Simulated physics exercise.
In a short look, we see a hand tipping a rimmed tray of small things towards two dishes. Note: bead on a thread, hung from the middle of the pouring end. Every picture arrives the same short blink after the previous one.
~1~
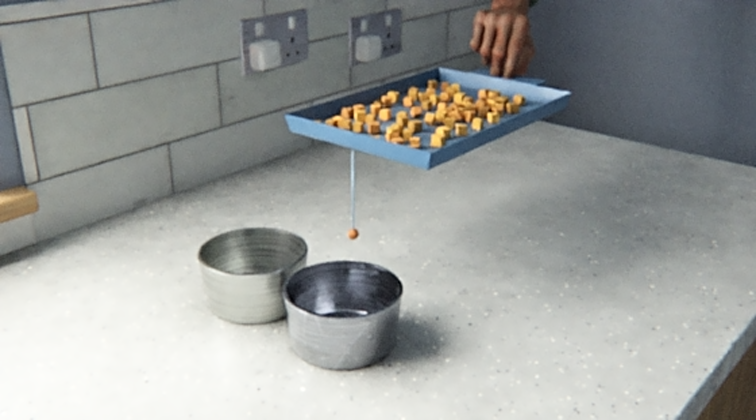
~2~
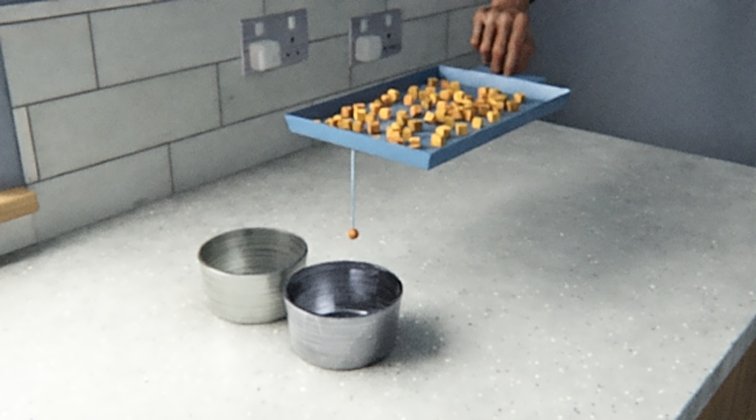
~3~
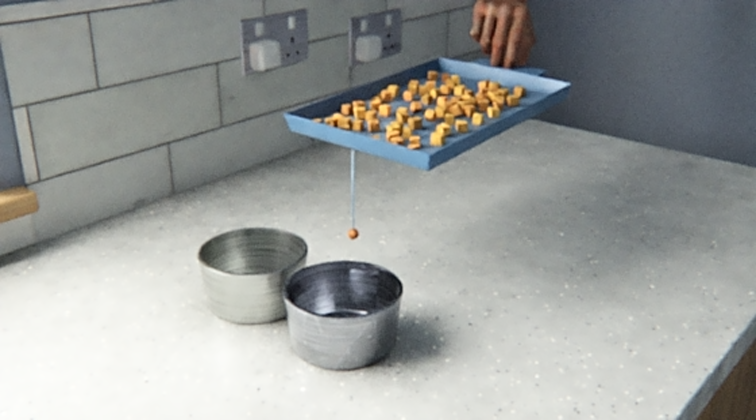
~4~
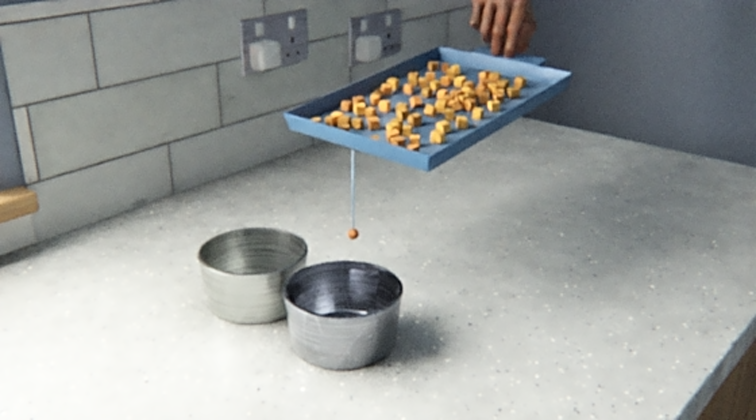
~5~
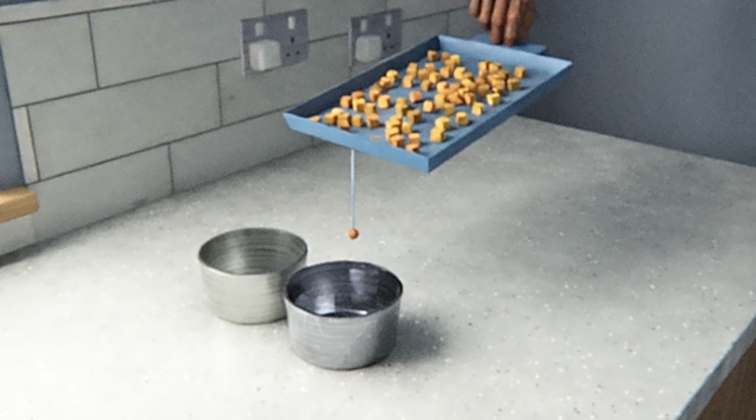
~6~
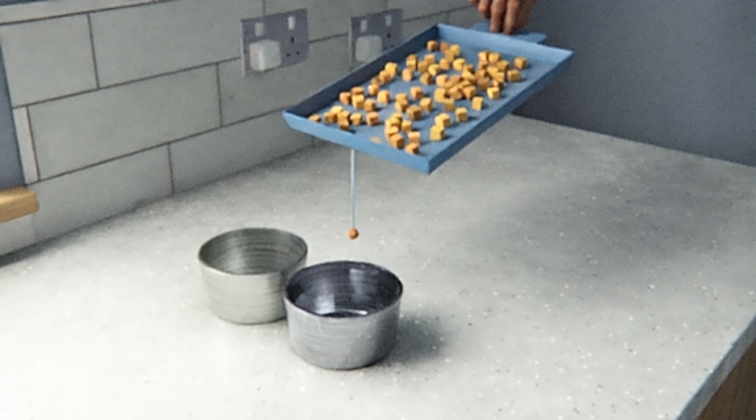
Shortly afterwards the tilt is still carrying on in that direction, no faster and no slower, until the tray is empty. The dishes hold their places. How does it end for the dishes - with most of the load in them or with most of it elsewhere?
With most in them.
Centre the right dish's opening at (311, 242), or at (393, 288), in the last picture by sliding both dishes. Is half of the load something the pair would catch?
The first place gets a lesser share, the second the greater share.
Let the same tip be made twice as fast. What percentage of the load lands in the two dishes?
Around 80 in every hundred.
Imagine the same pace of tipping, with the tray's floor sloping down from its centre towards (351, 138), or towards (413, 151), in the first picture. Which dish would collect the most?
It would be the left-side one to begin with, and after that the right-side one.
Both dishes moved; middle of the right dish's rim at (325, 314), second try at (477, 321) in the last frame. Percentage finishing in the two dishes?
In the first position around 20 percent, in the second around 60 percent.
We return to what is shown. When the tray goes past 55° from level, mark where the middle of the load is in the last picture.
Around (386, 126).
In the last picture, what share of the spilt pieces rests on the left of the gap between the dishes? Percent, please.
Estimate: About 20 per cent.
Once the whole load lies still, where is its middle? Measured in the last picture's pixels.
The centre settles at about (348, 335).
Shortly afterwards, tray tipped steeply; all but a few on the tray; only a few in the right dish; only a few in the air.
Next, tray tipped right over; all but a few on the tray; only a few in the right dish; only a few outside both.
Some moments later, tray tipped past a quarter turn; near two thirds in the right dish; a little in the left dish; near a quarter outside both.
In the end, tray tipped past a quarter turn; near two thirds in the right dish; a little in the left dish; near a quarter outside both.
